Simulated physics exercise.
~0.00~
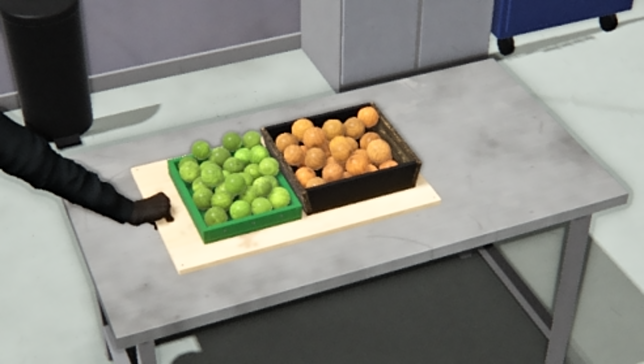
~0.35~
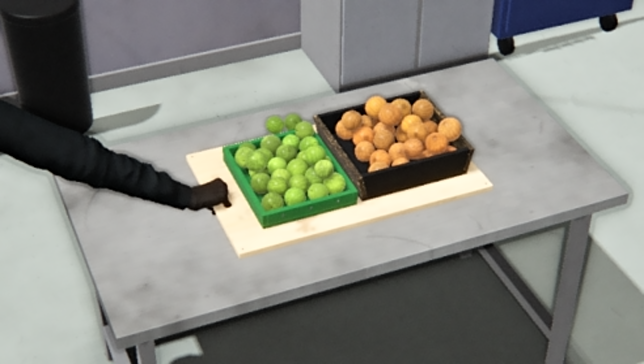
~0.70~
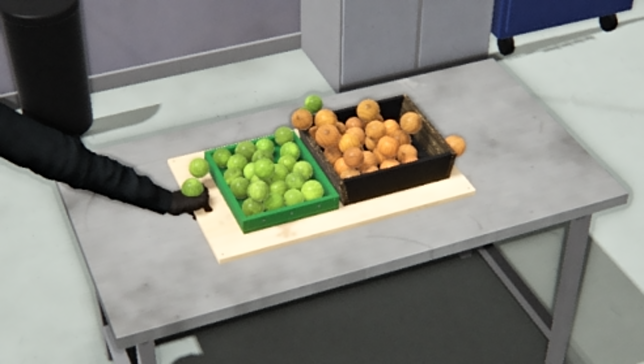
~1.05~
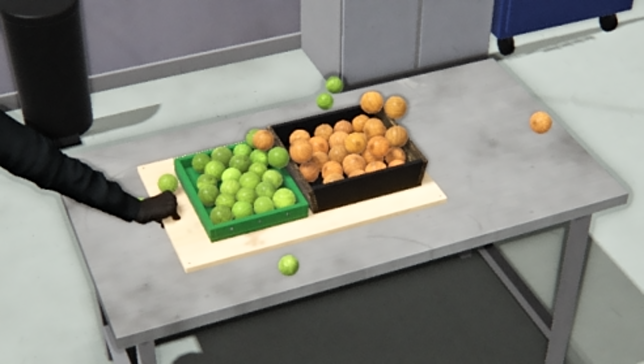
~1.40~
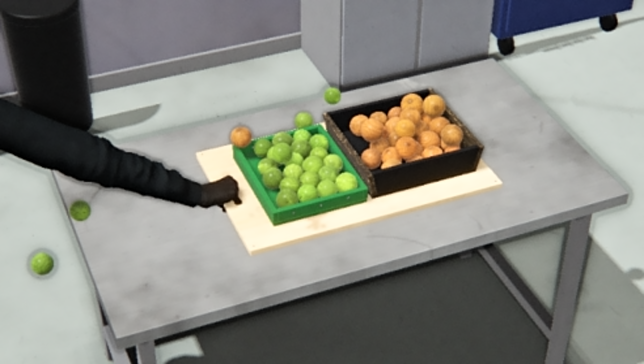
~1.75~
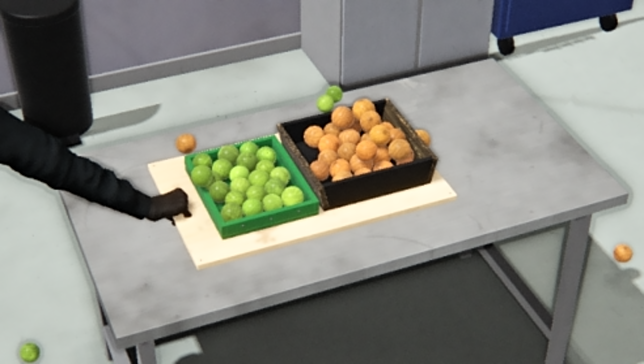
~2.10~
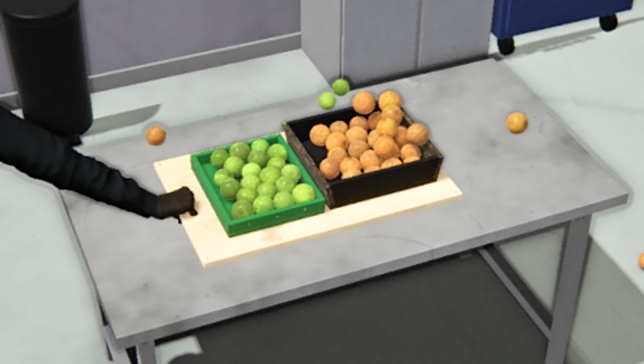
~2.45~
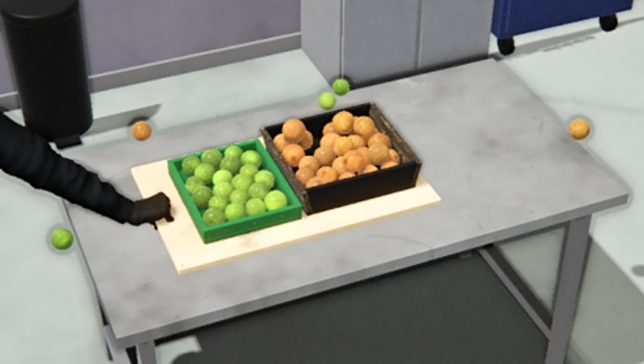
The clip shows a black-sleeved arm sliding a board back and forth on a gray table, carrying a green container of green apples and a black one of round orange-brown pieces. Several pieces spill from both, some leaving the table, while most remain inside.
